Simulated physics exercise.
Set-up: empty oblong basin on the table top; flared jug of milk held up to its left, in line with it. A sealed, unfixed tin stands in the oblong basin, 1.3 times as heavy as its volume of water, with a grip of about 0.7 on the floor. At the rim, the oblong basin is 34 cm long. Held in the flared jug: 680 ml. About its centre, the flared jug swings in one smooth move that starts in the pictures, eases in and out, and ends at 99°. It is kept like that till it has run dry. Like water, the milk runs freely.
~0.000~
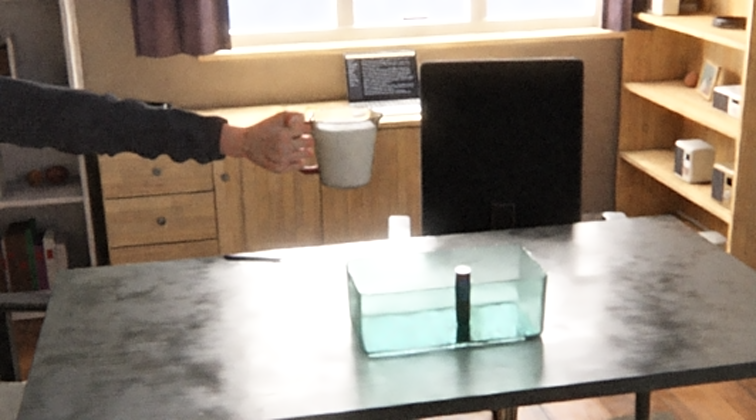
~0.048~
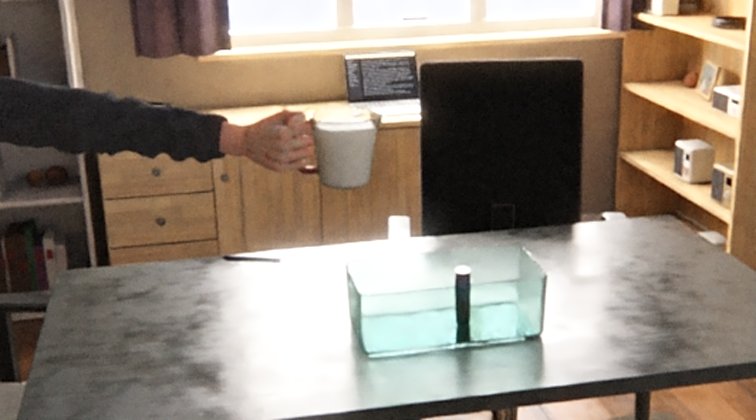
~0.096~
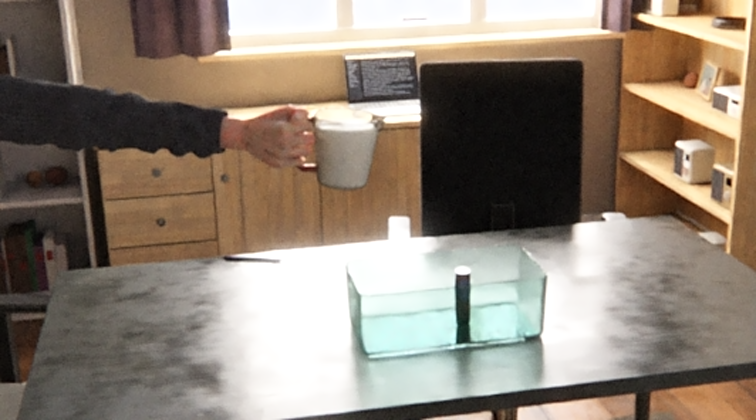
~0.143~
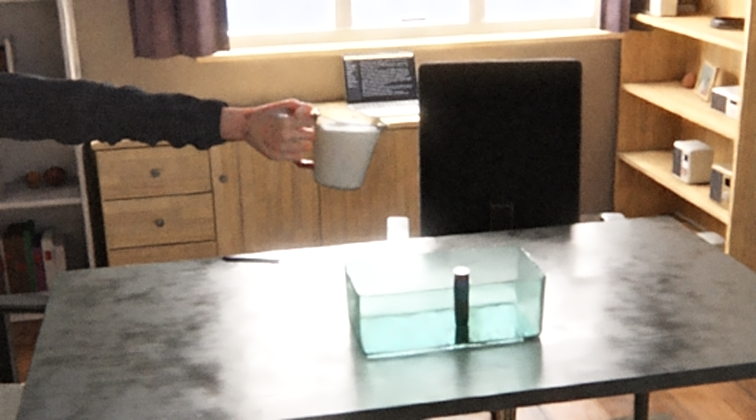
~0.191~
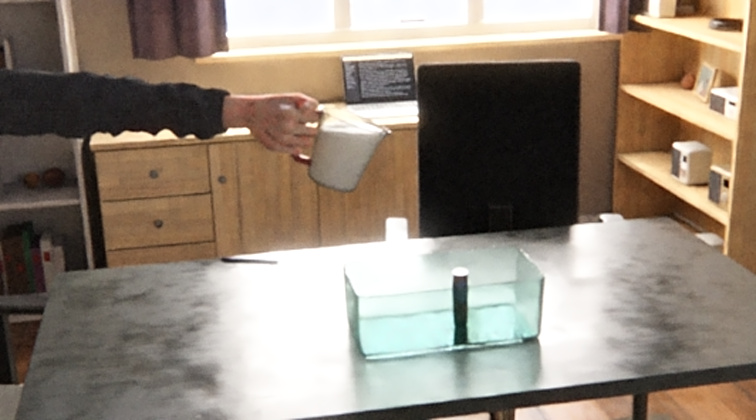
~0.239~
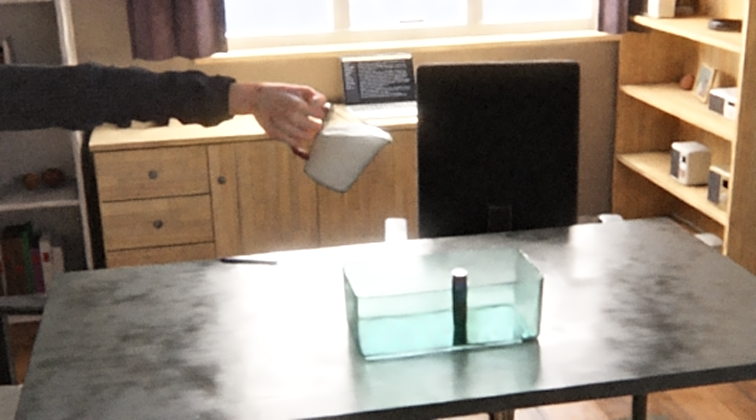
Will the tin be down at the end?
Yes.
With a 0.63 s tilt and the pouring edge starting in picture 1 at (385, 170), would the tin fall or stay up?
It does not tip.
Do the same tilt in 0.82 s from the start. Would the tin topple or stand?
Then it topples.
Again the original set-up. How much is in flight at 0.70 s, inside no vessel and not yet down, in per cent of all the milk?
Some 30 per cent.
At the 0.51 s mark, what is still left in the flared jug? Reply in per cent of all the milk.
I'd put it near 54 percent.
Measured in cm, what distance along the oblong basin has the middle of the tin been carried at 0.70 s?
About 2 cm.
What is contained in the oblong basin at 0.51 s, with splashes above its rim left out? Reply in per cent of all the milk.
Around 6 percent.
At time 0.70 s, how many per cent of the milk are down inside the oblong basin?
Around 56 in a hundred.
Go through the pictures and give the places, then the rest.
In the first frame, tilt 0°; pouring edge (384, 114); surface from (312, 127) to (375, 123); the oblong basin's rim runs from (352, 278) to (534, 261); the tin's top is at (463, 272).
In the second frame, tilt 1°; pouring edge (385, 115); surface from (313, 127) to (375, 123).
In the third frame, tilt 6°; pouring edge (387, 118); surface from (314, 126) to (376, 125).
In the fourth frame, tilt 12°; pouring edge (389, 123); surface from (316, 126) to (379, 127).
In the fifth frame, tilt 21°; pouring edge (391, 131); surface from (317, 130) to (383, 129).
In the sixth frame, tilt 31°; pouring edge (392, 141); surface from (315, 138) to (387, 135); 1 per cent is over the edge.
By 0.51 s the tilt is 90° and 53 per cent is still to pour; the tin stands where it began.
By 0.70 s the tilt is 99° and 13 per cent is still to pour; the tin leans 8°.
By 0.91 s the tilt is 99° and 2 per cent is still to pour; the tin leans 53°.
By 1.13 s the tilt is 99° and 0 per cent is still to pour; the tin lies on its side.
At rest the tin lies on its side.
